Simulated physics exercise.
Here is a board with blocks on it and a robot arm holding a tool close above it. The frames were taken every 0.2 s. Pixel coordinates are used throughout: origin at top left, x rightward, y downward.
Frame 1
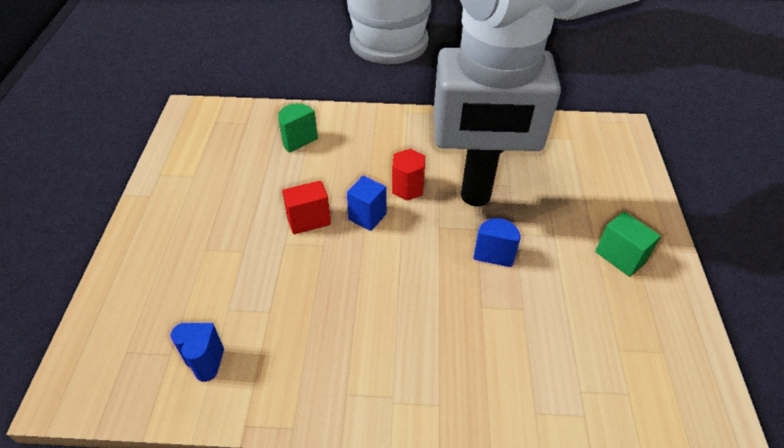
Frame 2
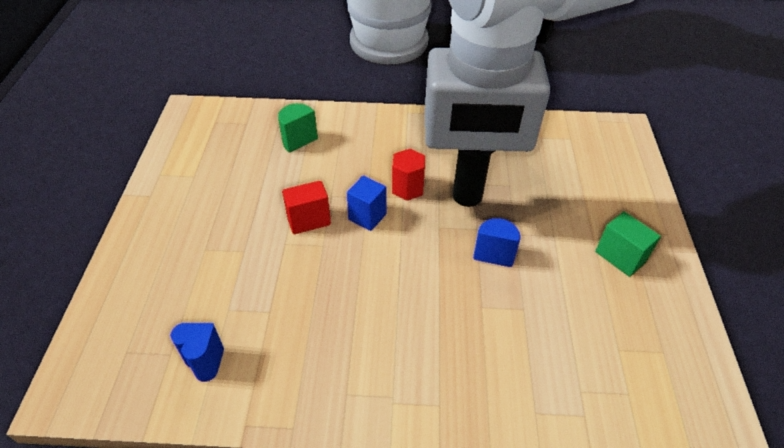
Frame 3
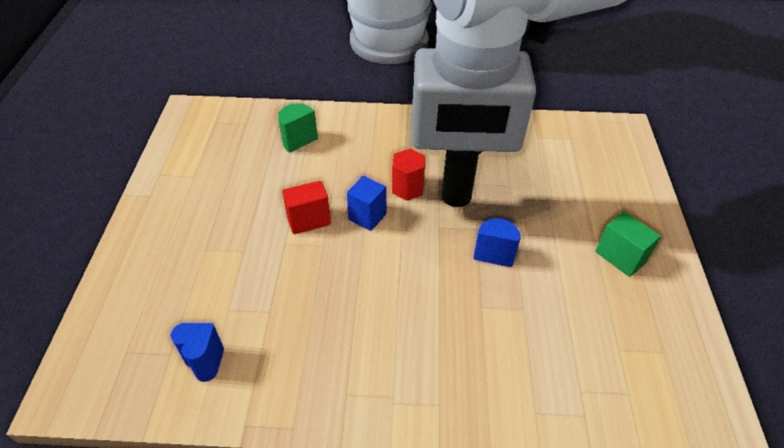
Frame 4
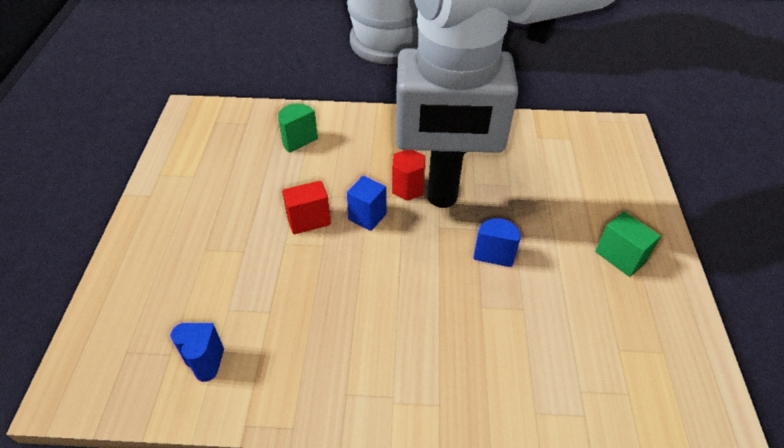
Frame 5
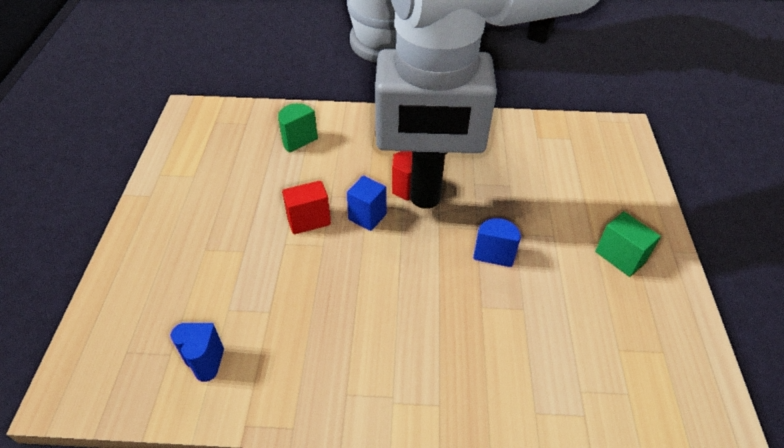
On a wooden board scattered with red, blue and green blocks, a robot arm holding a dark tool moves a short way left, passing in front of part of a red six-sided block while the blocks stay still.
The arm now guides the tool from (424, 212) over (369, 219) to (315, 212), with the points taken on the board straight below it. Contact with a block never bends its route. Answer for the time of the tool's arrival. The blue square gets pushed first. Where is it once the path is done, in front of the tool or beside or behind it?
By the time the path ends, the blue square is still sitting right in front of the tool.
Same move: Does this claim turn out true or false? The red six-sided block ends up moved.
Answer: False.
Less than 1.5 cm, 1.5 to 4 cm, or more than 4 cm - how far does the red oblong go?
Beyond 4 cm.
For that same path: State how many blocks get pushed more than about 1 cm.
It shifts two blocks.
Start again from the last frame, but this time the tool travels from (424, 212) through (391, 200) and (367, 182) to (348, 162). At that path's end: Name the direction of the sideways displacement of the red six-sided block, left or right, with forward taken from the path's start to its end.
Answer: Right.
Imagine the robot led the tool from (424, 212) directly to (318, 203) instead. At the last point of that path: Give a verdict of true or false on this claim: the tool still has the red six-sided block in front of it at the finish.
False
On the path given first. One third of the way, tool (387, 204); blue square (352, 190).
Two thirds of the way, tool (349, 204); red oblong (278, 197), turned 30° clockwise; blue square (317, 195), turned 35° anticlockwise.
At the end, tool (313, 198); red oblong (242, 205), turned 20° clockwise; blue square (282, 195), turned 65° anticlockwise; red six-sided block in place.
